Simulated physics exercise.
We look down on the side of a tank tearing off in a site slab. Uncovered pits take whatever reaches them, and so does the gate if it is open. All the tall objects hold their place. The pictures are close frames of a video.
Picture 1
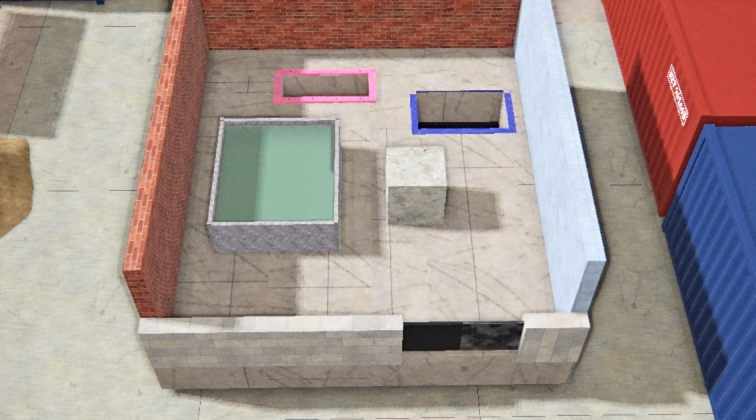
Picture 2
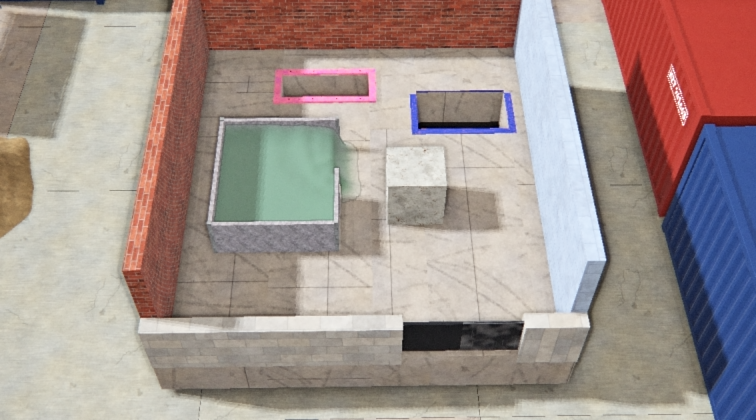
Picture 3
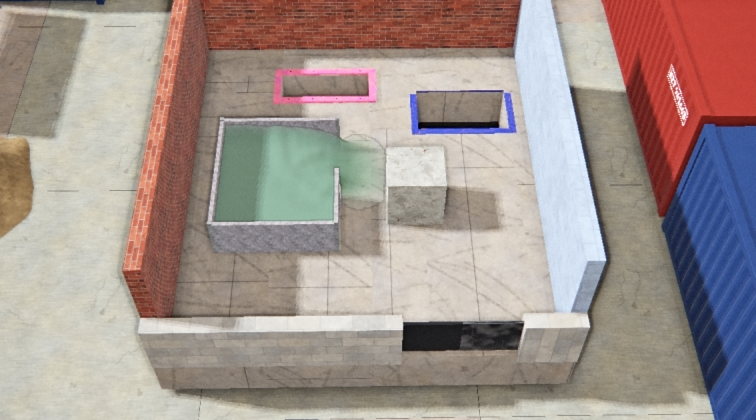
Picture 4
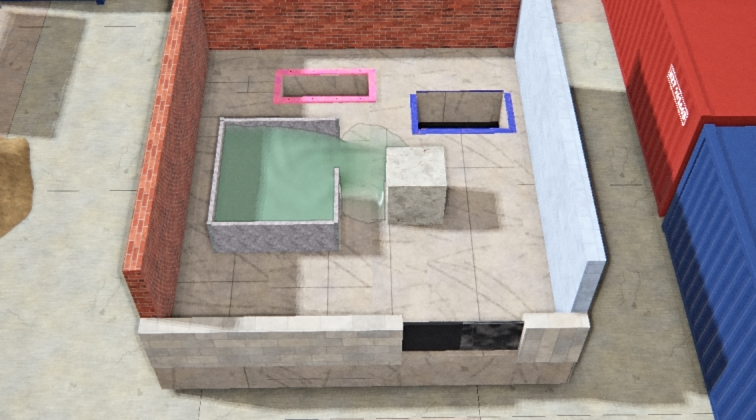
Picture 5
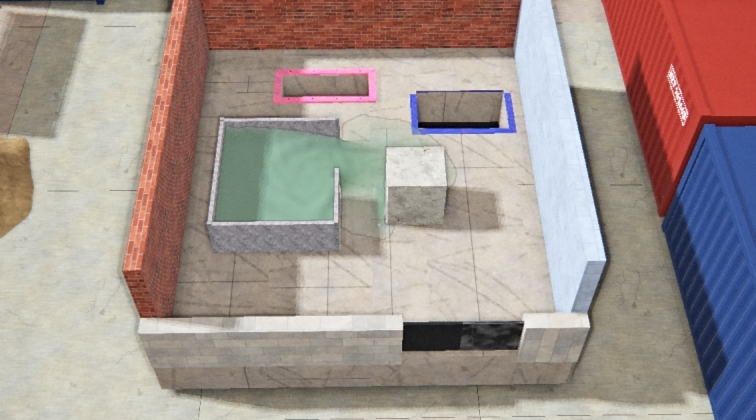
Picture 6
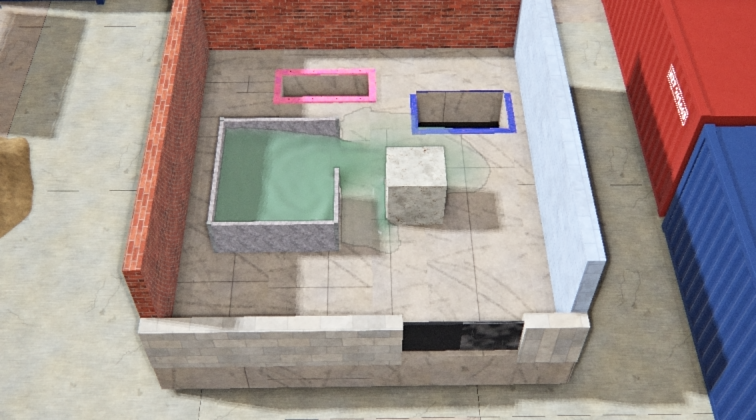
Green water pours through a gap that opens in the right side of a gray-walled tank, reaches a pale concrete block, and spreads around it in a thin sheet across the slab, extending to the block's right.
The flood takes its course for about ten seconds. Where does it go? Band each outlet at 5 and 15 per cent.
In the end: The gate takes under 5 %; the blue pit takes over 15 %; the pink pit takes under 5 %.
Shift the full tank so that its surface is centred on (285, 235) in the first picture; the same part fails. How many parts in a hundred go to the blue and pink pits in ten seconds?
In per cent: Blue 20, pink 6.
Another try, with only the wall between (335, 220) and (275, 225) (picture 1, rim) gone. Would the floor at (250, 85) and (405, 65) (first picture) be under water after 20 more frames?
In turn: Free of water, dry.
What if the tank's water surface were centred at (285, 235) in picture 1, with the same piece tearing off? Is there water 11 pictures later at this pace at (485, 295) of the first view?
Answer: Wet.
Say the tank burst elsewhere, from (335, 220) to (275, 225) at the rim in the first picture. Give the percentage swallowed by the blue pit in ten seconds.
Parts in a hundred: Blue 20.
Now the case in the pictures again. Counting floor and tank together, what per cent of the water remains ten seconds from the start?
Near 56 in a hundred.
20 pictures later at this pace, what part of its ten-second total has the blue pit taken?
Some 45 per cent.
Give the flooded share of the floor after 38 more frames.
Near 70 in a hundred.
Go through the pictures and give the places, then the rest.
The first frame shows the water tank at (277, 172) is whole and still.
In the second frame, water pours out at (336, 162) and has run to (347, 146).
In the third frame, water pours out at (336, 164) and has run to (383, 194).
In the fourth frame, water pours out at (336, 165) and has run to a hidden place.
In the fifth frame, the front is at (450, 180), out from the gap at (336, 165).
In the sixth frame, water pours out at (336, 165) and has run to (485, 168).
A moment on, water covers 30 % of the floor; the gate 0 %, the blue pit 3 %, the pink pit 0 %.
Next, water covers 40 % of the floor; the gate 0 %, the blue pit 10 %, the pink pit 0 %.
Then, water covers 55 % of the floor; the gate 0 %, the blue pit 21 %, the pink pit 0 %.
Later, water covers 70 % of the floor; the gate 0 %, the blue pit 35 %, the pink pit 0 %.
In the end, water covers 85 % of the floor; the gate 0 %, the blue pit 45 %, the pink pit 0 %.
